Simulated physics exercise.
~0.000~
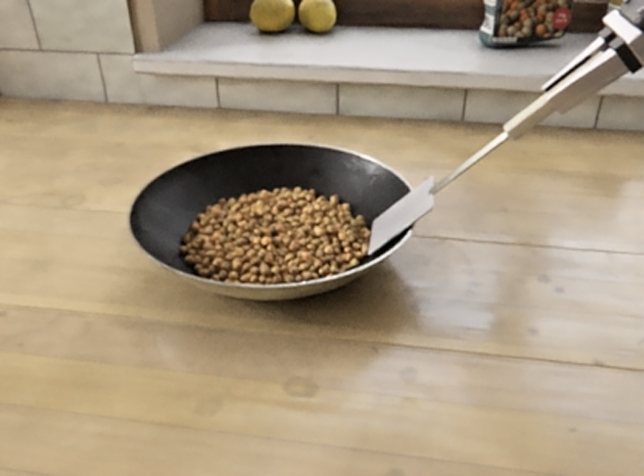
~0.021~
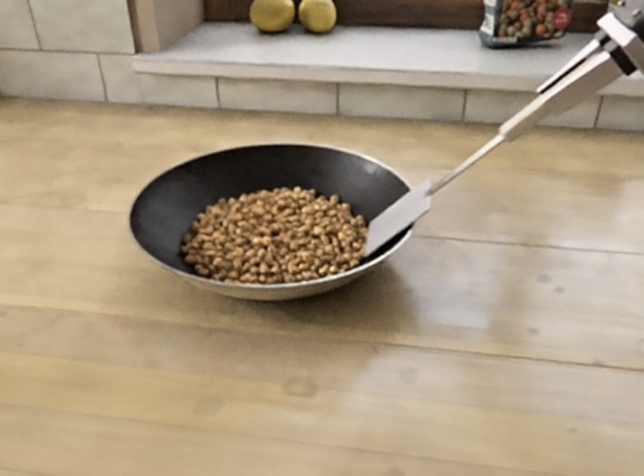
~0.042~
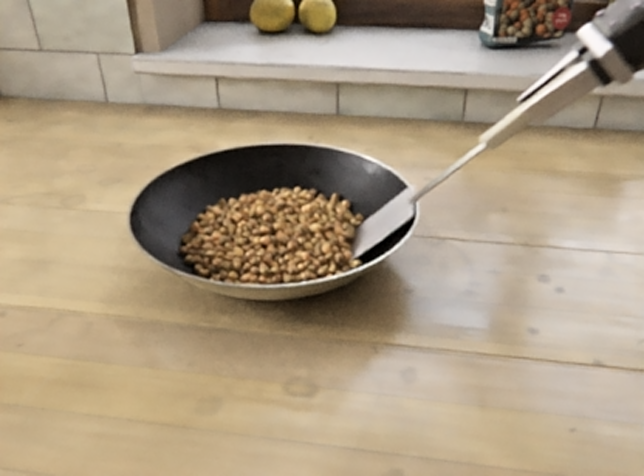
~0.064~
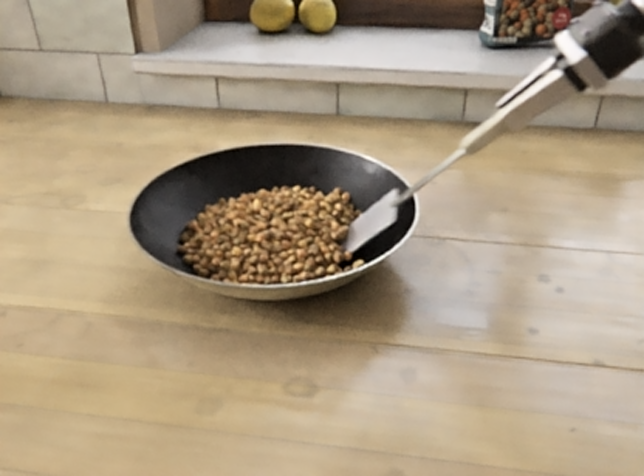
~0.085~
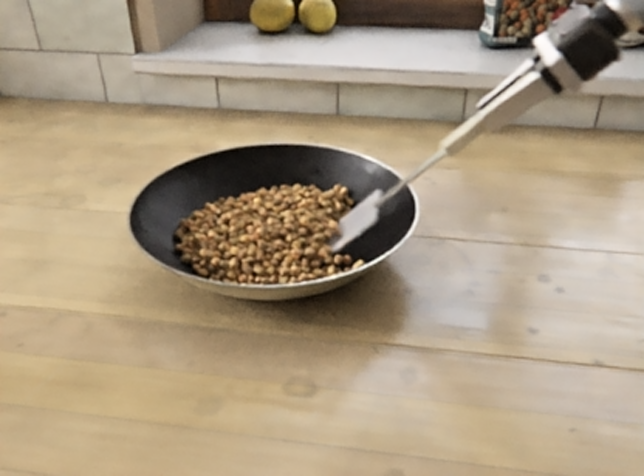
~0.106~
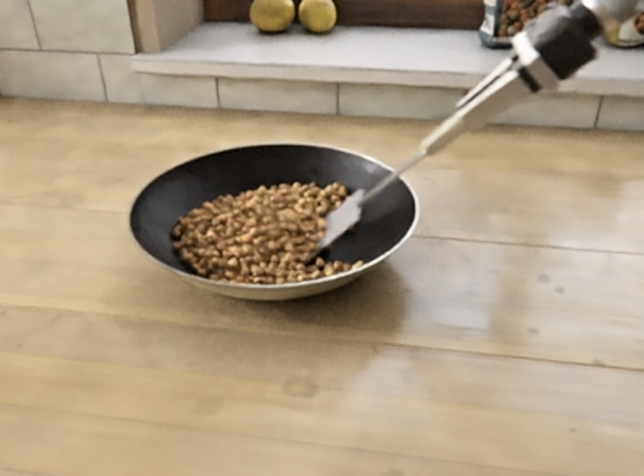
At the start, a robotic arm holds a spatula at the right edge of a dark wok filled with dried chickpeas on a wooden counter. The spatula slides down and leftward into the chickpeas, then pushes farther left through the heap, shifting some slightly aside while the wok stays still.
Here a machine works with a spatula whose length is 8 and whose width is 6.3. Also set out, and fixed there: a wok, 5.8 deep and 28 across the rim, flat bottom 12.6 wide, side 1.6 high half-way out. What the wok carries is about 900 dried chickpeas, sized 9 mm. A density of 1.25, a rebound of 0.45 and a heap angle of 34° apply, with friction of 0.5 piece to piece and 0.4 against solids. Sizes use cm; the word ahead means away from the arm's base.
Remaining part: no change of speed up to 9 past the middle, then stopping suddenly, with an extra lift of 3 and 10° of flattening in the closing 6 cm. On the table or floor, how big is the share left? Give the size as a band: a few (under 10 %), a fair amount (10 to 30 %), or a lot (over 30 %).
A fair amount, between 10 and 30 %.
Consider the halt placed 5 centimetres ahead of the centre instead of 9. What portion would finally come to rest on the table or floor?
In that case some 0 per cent.
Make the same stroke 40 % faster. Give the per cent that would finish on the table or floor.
Roughly 15 in a hundred.
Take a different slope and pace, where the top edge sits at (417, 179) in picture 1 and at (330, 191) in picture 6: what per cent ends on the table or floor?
It comes to something like 15 %, give or take.
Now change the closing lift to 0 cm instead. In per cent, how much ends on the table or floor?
I'd reckon around 5 per cent.
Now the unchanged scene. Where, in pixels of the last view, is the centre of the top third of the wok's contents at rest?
You'll find it at about (209, 223).
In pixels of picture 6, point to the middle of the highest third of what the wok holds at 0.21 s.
It is centred close to (221, 216).
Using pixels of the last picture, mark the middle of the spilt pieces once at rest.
It ends up around (53, 227).
After 0.16 s, sloping 46°, highest piece 5 above the table; 900 in the wok.
After 0.21 s, sloping 42°, highest piece 6 above the table; 900 in the wok.
After 0.44 s, sloping 36°, highest piece 7 above the table; 779 in the wok, 100 on the table or floor, 21 on the blade or in flight.
After 1.49 s, sloping 36°, highest piece 5 above the table; 779 in the wok, 121 on the table or floor.
In the end, 779 in the wok, 121 on the table or floor. That is 13 % on the table or floor.
